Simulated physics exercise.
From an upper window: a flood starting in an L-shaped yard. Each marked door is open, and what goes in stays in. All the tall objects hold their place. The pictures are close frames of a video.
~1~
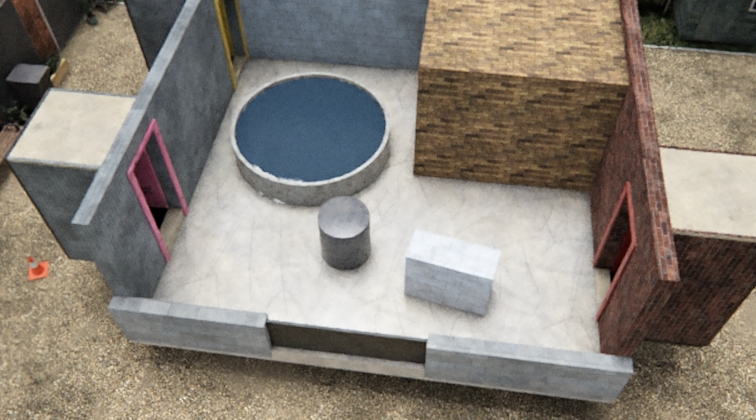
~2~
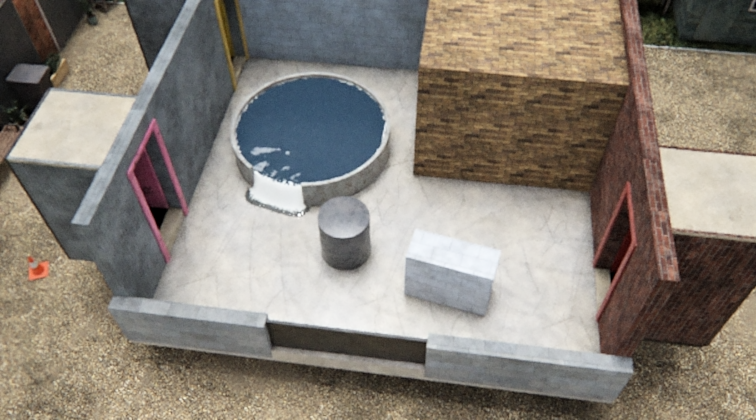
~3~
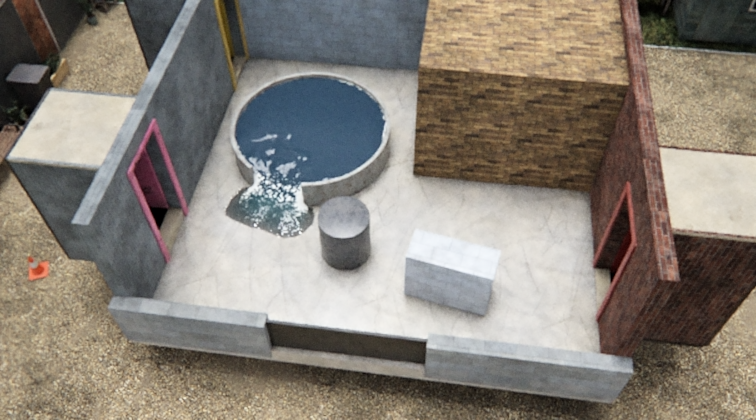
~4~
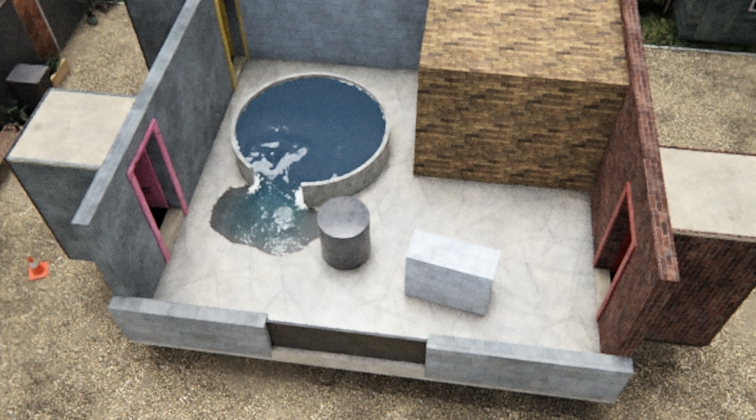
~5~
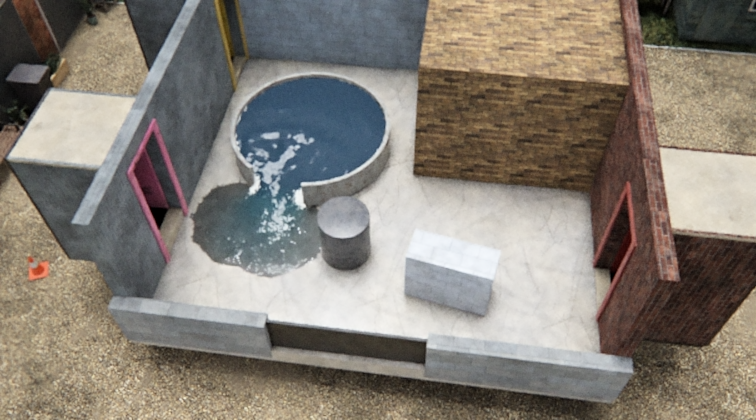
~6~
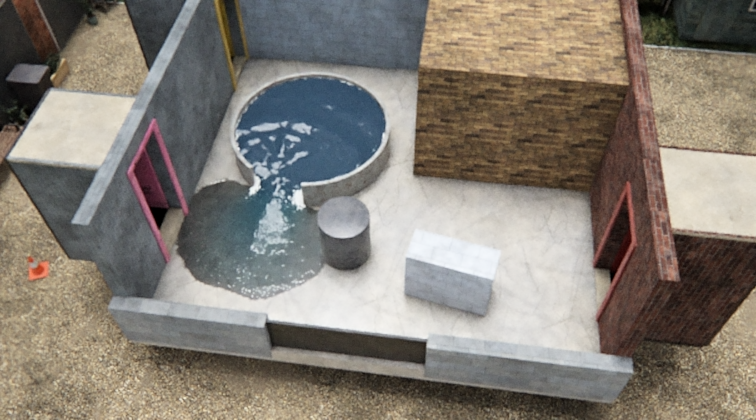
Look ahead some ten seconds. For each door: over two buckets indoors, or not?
In the end: The red door floods; the pink door holds within the limit; the yellow door holds within the limit.
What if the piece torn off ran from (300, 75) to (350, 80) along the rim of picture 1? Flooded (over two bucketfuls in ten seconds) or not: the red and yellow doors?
The red door lets less in, the yellow door is over.
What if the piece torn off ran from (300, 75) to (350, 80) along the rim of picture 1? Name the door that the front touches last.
That is the one in red.
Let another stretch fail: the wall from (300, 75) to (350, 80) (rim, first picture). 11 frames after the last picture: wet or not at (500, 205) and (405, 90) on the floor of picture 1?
In turn: No water, awash.
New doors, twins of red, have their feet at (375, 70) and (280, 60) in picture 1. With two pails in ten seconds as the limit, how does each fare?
As listed: Keeps below it, passes that mark.
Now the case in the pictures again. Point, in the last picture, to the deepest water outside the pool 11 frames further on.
I would point to (155, 322).
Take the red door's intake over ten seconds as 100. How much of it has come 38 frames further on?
About 5 per cent.
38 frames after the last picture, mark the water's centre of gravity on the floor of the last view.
At about (307, 213).
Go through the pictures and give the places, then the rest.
The round tank at (311, 128) is whole and still, in the first frame.
The front is at (305, 209), out from the gap at (277, 192), in the second frame.
The front is at (232, 209), out from the gap at (278, 193), in the third frame.
The front is at (280, 251), out from the gap at (278, 194), in the fourth frame.
The front is at (275, 271), out from the gap at (278, 193), in the fifth frame.
The front is at (208, 279), out from the gap at (278, 193), in the sixth frame.
A moment on, water covers 25 % of the floor; the red door not reached, the pink door wet at the sill, nothing in, the yellow door not reached.
Next, water covers 30 % of the floor; the red door not reached, the pink door wet at the sill, nothing in, the yellow door not reached.
Then, water covers 40 % of the floor; the red door not reached, the pink door wet at the sill, nothing in, the yellow door not reached.
Later, water covers 65 % of the floor; the red door under two buckets in, the pink door wet at the sill, nothing in, the yellow door wet at the sill, nothing in.
In the end, water covers 95 % of the floor; the red door over two buckets in, the pink door wet at the sill, nothing in, the yellow door wet at the sill, nothing in.
